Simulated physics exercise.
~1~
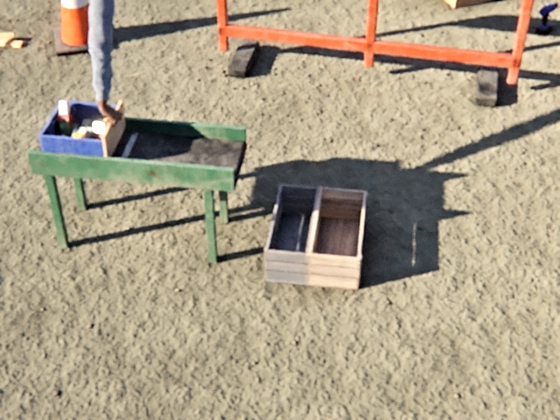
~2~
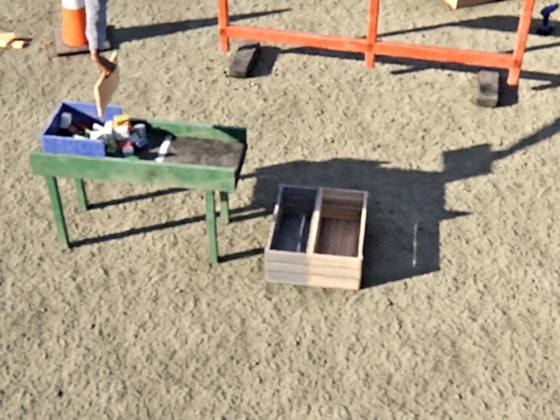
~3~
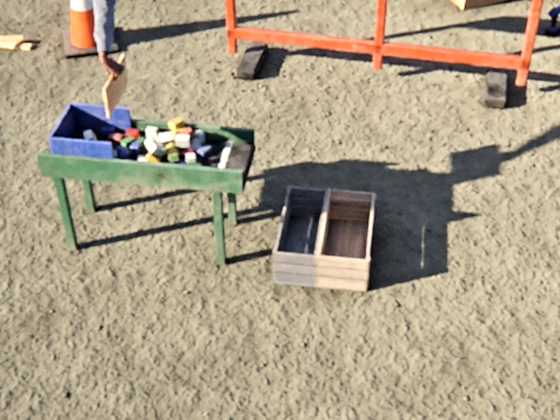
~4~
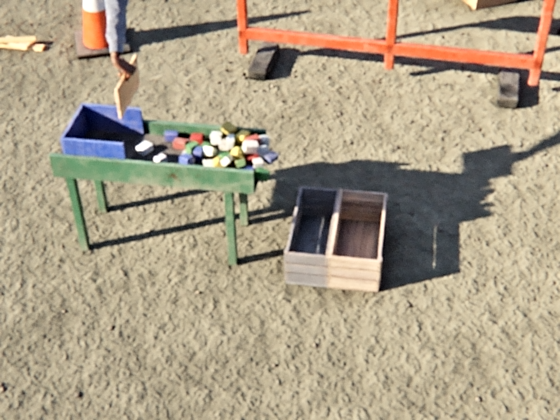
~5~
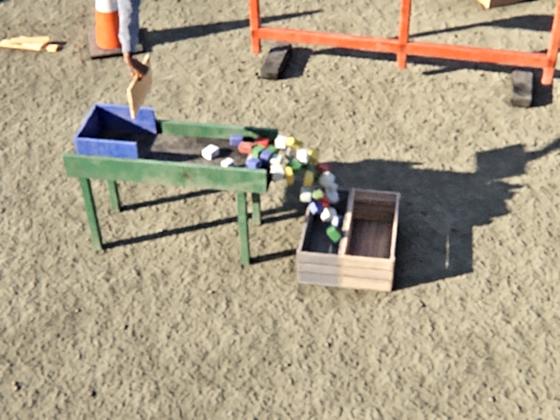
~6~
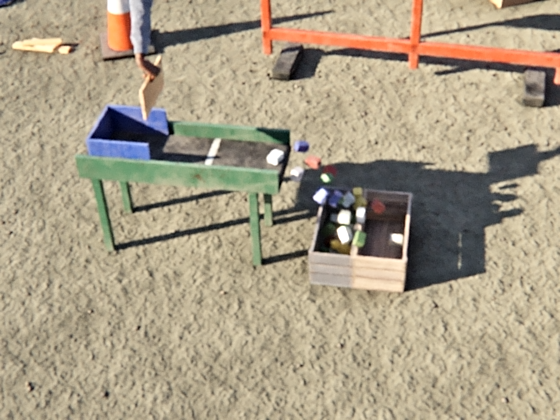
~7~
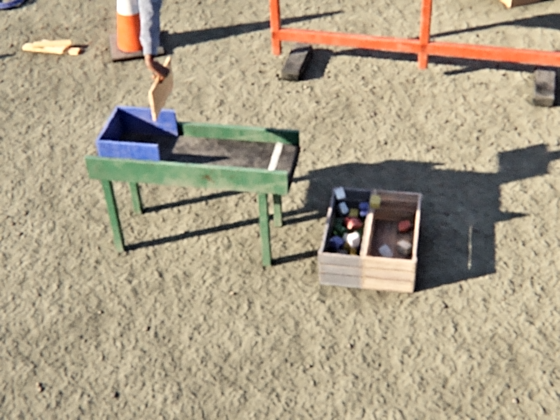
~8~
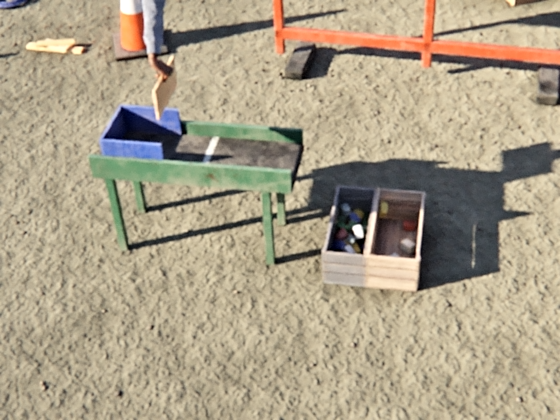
On sunlit sandy ground seen from above, a green table-like belt stands at the left with a blue open box of coloured toy bricks on its left end. An orange barrier and a striped cone stand behind, and a divided wooden crate sits on the ground to the right. A hand lifts a wooden panel from the box and holds it up. The bricks spread rightward along the belt, then spill off its end and tumble into the crate. Most finish in the crate's left compartment, with a few in the right, while the hand still holds the panel.
